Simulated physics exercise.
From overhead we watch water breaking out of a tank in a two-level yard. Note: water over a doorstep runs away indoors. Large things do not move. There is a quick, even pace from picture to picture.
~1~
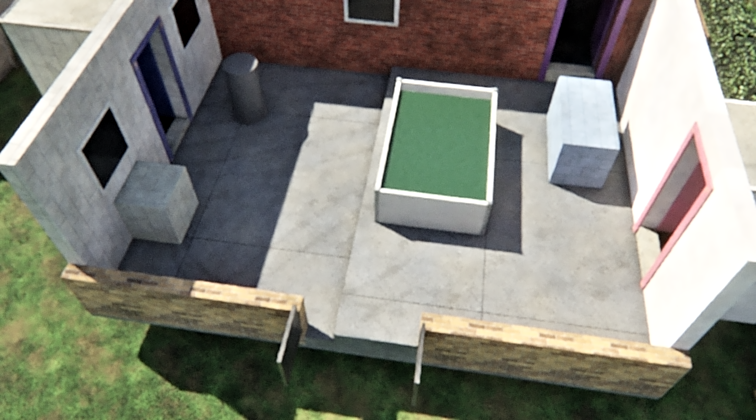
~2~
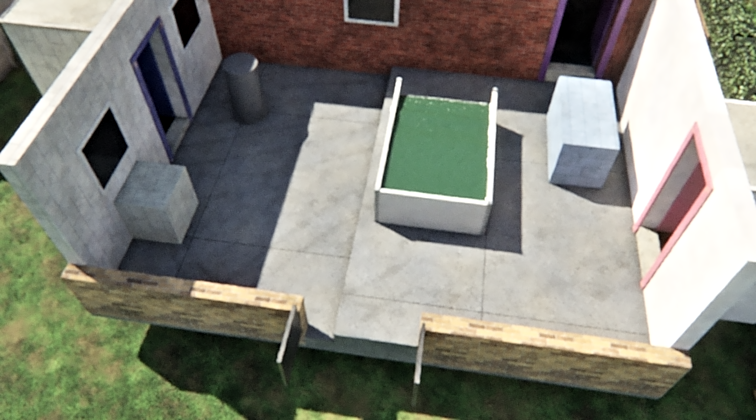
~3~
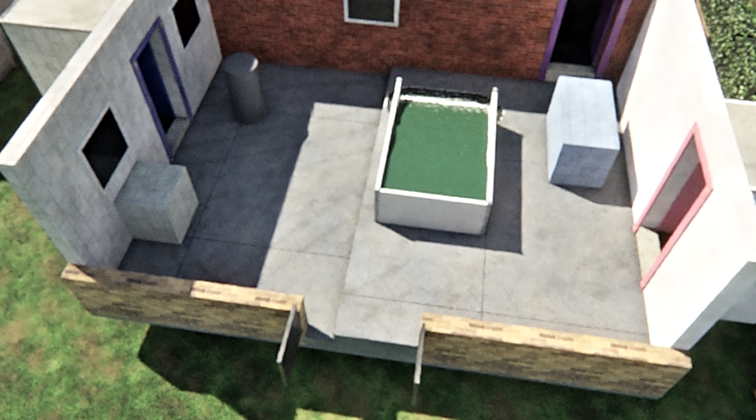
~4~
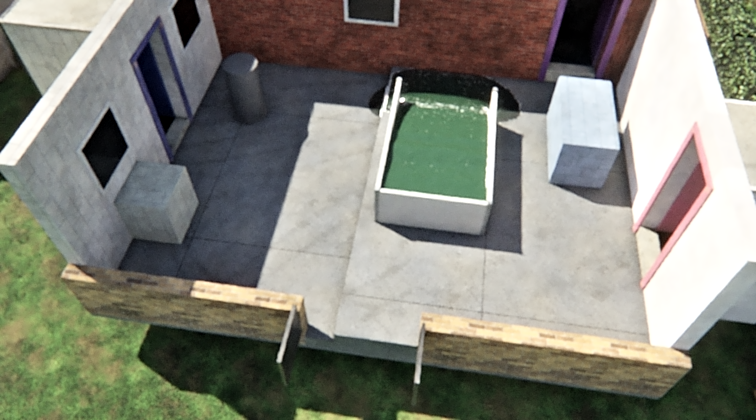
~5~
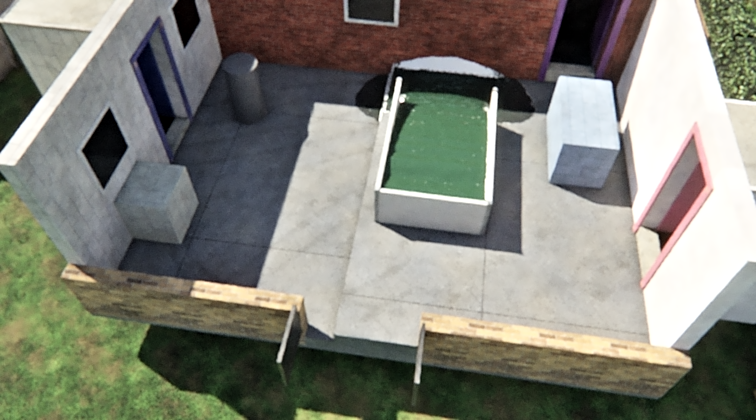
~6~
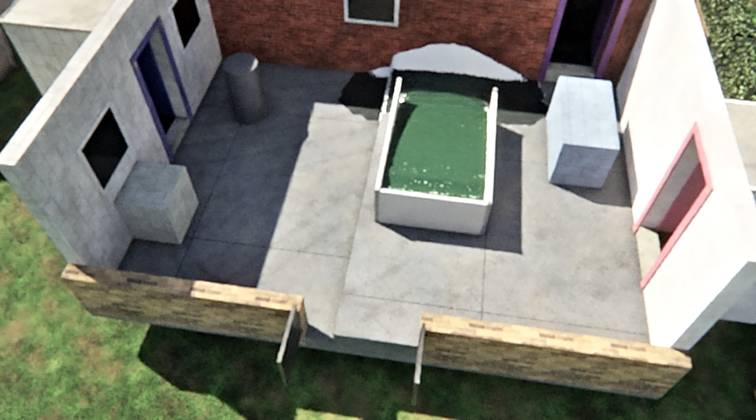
We see, from overhead, a walled yard with a white tank of green water; its far side opens and water pours out, spreading across the dark paving beside the brick wall, while the surrounding blocks and cylinder stay still.
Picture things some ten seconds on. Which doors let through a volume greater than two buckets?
Outcome: The pink door keeps inside the limit; the blue door keeps inside the limit; the purple door keeps inside the limit.
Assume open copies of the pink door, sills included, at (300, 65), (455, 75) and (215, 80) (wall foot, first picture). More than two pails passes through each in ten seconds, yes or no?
Well, the first one doesn't reach it, the next overshoots, and the last overshoots.
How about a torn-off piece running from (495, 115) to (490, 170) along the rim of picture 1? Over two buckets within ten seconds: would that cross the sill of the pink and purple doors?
Well, pink door gets more, but purple door gets less.
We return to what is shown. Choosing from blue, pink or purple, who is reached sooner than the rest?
Soonest: The one in purple.
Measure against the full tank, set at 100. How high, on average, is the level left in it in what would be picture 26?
It works out to roughly 22 percent.
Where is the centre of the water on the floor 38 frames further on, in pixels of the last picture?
Near (399, 154).
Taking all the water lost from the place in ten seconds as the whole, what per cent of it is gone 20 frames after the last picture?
Close to 0 out of every hundred.
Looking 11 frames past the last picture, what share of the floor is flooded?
Some 30 per cent.
A moment on, water covers 15 % of the floor; the pink door not reached, the blue door not reached, the purple door wet at the sill, nothing in.
Next, water covers 30 % of the floor; the pink door not reached, the blue door not reached, the purple door wet at the sill, nothing in.
Then, water covers 50 % of the floor; the pink door wet at the sill, nothing in, the blue door wet at the sill, nothing in, the purple door under two buckets in.
Later, water covers 80 % of the floor; the pink door wet at the sill, nothing in, the blue door wet at the sill, nothing in, the purple door under two buckets in.
In the end, water covers 95 % of the floor; the pink door wet at the sill, nothing in, the blue door wet at the sill, nothing in, the purple door under two buckets in.
